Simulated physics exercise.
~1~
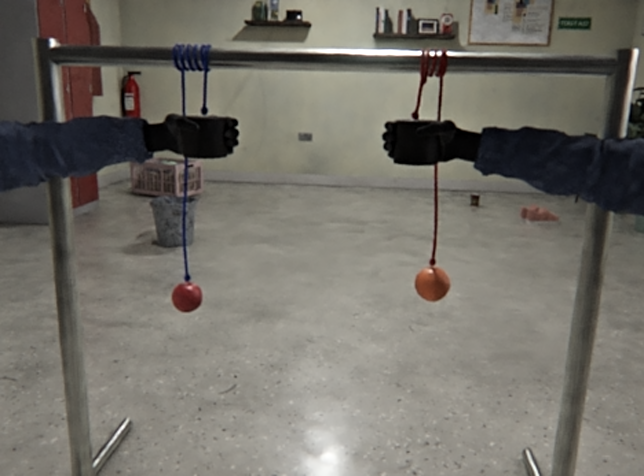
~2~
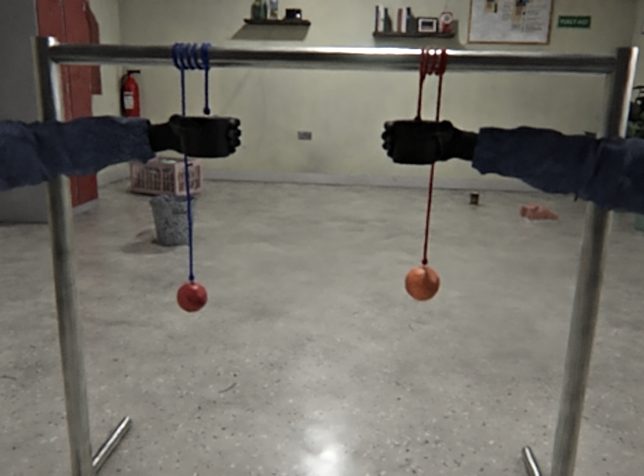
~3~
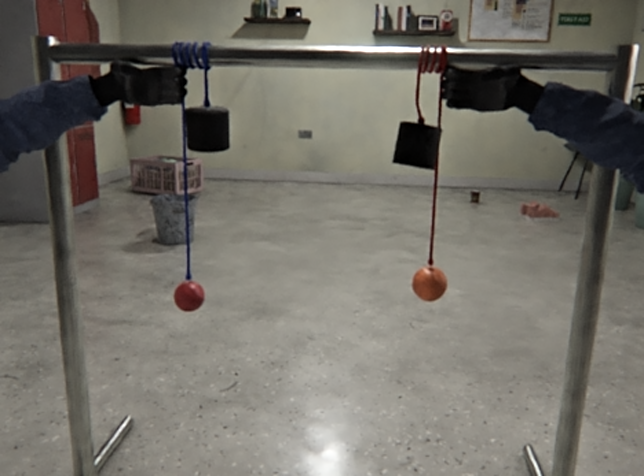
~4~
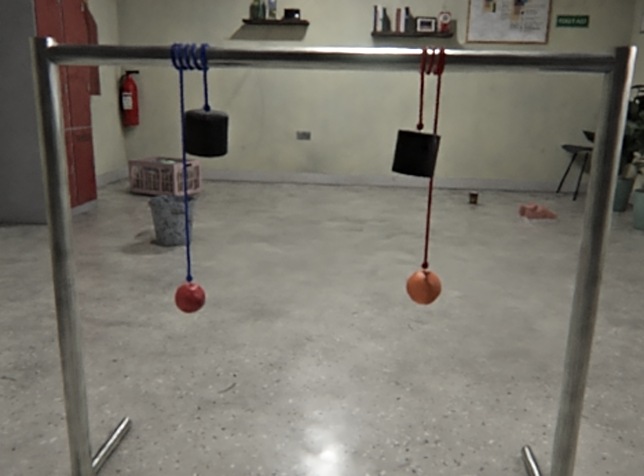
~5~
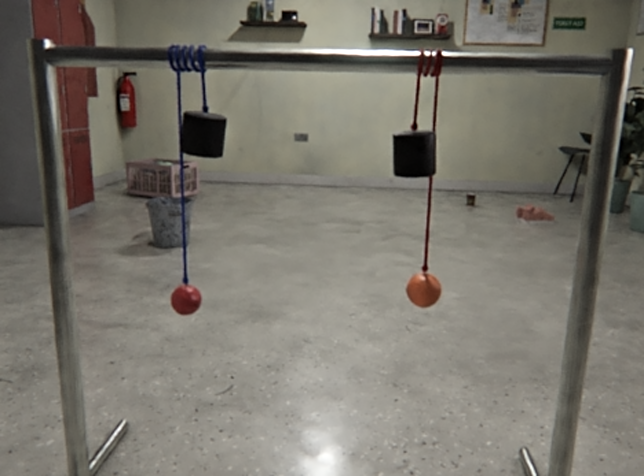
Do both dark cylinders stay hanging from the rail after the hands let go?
Yes, both dark cylinders stay hanging from the rail, clear of the floor.
